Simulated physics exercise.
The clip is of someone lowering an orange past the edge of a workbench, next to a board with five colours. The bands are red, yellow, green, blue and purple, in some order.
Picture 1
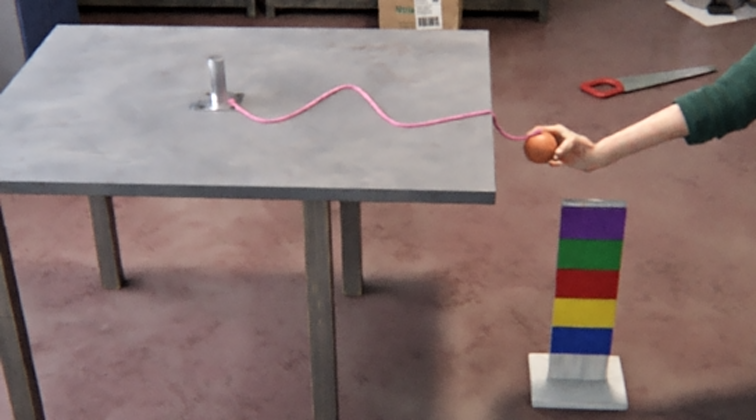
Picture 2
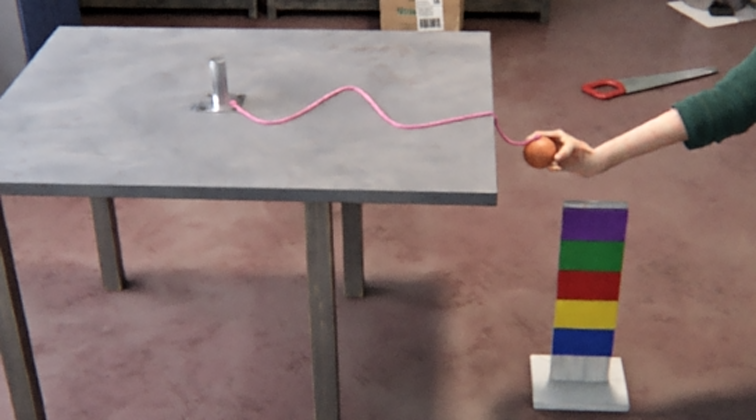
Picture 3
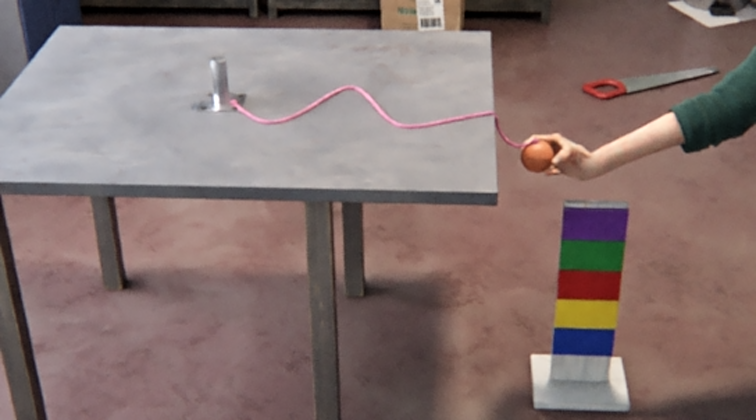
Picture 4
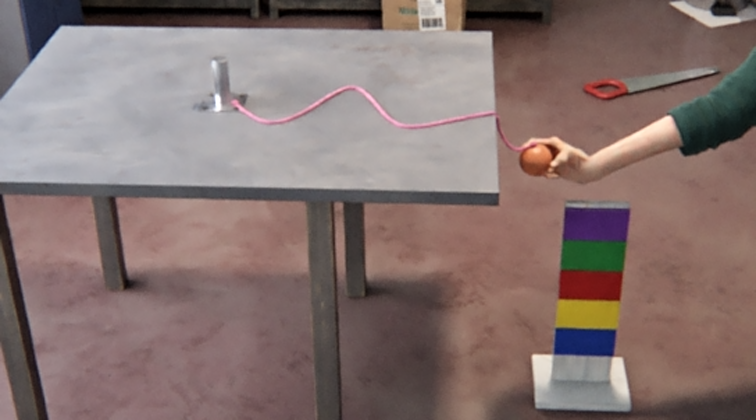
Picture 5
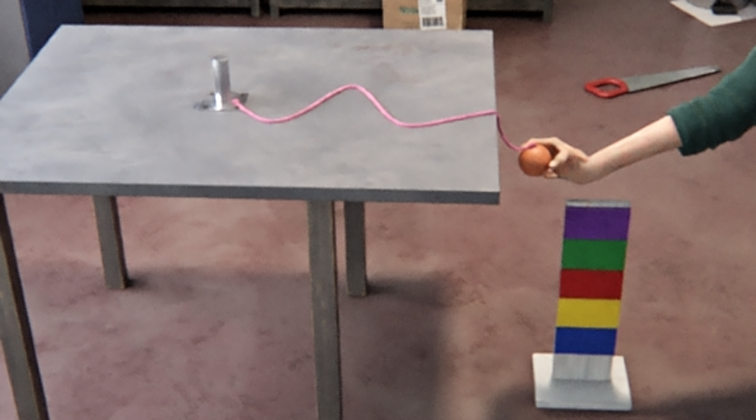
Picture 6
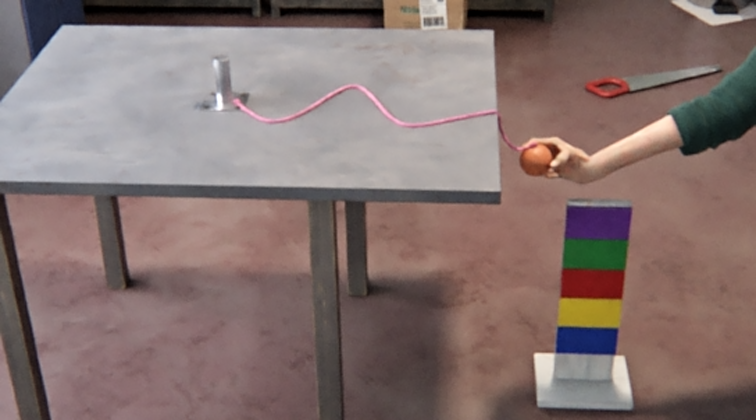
A hand held an orange ball tied to a pink string just off the right edge of a gray table, lowering it very slightly above a striped block, then keeping it nearly still.
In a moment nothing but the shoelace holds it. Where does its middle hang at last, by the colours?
At red.
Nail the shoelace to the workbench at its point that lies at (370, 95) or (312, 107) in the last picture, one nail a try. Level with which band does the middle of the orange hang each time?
In that order: Purple; green.
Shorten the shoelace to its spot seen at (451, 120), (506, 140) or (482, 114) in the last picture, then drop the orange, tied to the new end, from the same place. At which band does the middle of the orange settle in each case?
One after the other, higher than all five; green; purple.
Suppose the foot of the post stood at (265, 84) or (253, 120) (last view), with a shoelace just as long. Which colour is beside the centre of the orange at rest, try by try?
One after the other, yellow; yellow.
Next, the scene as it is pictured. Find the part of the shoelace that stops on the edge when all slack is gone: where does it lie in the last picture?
The one at (392, 119).
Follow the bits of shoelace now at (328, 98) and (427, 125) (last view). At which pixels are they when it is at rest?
At (374, 107), then (496, 154).
Soon after, orange near (479, 269); level with red.
After that, orange near (495, 287); level with red.
In the end, orange near (491, 287); level with red. Its centre hangs level with the red band.
